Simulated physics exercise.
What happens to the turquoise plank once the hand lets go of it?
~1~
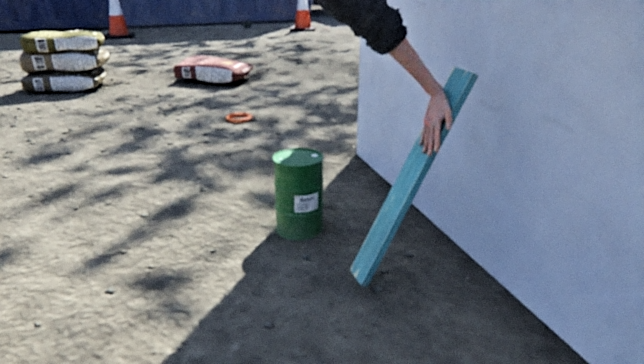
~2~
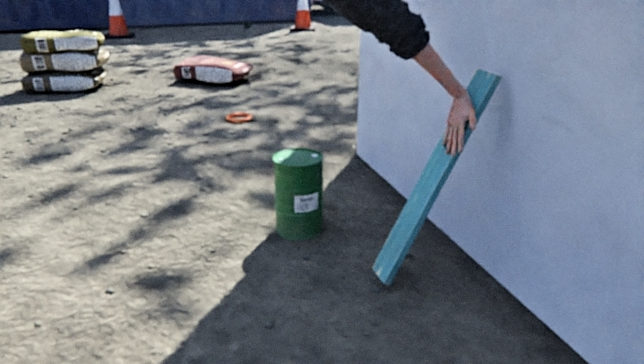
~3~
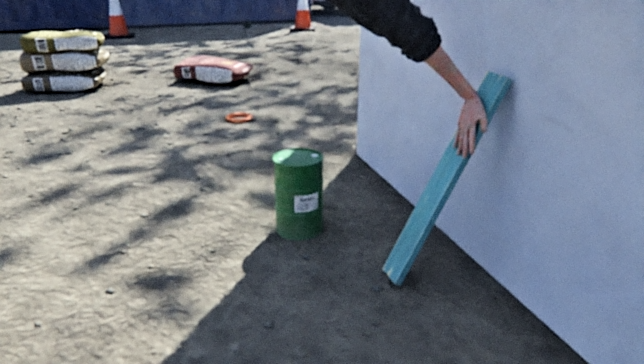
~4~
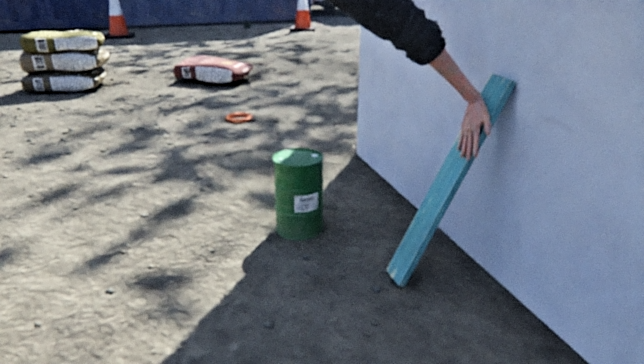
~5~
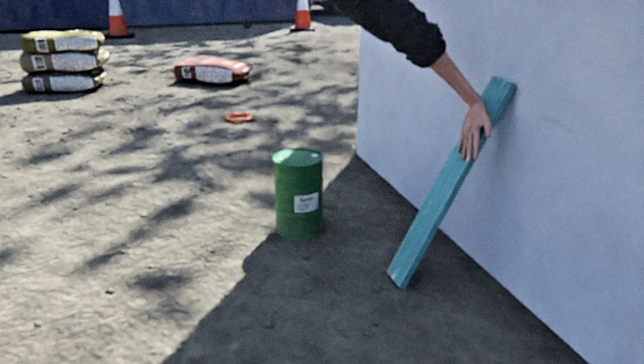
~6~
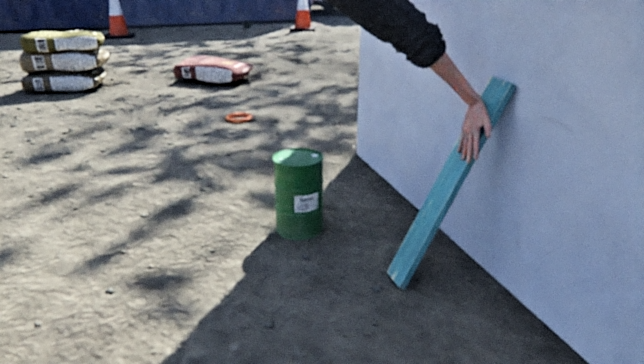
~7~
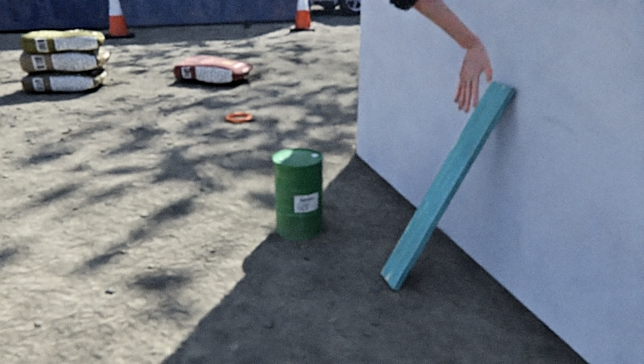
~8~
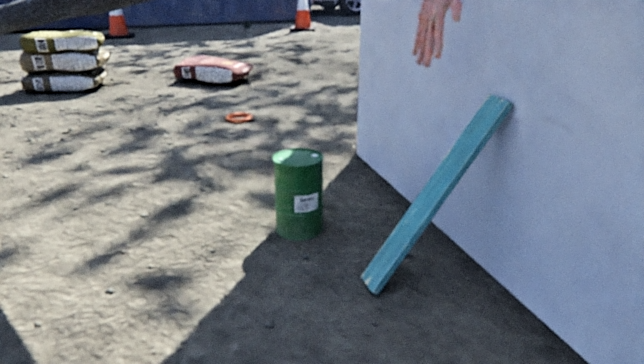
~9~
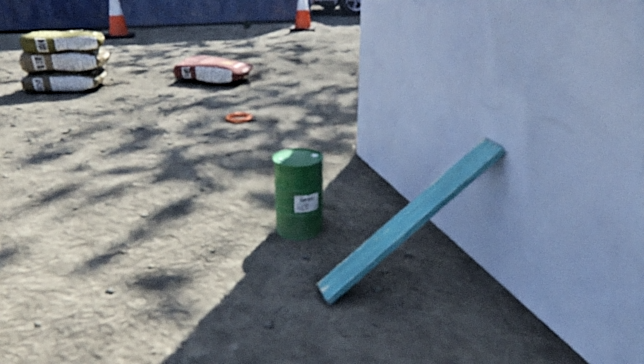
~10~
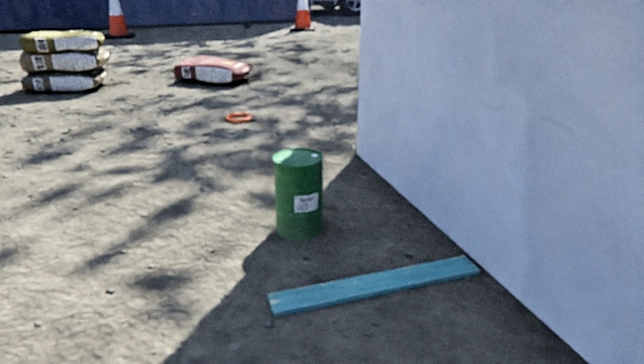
It does not stay leaning against the wall. Its lower end slides out to the left, and the plank drops to lie on the ground.
A turquoise plank was moved right by a hand and leaned against a pale wall near a green canister. After the hand let go and drew back, the plank's foot slid left, its top slipped down the wall, and it ended flat on the ground.
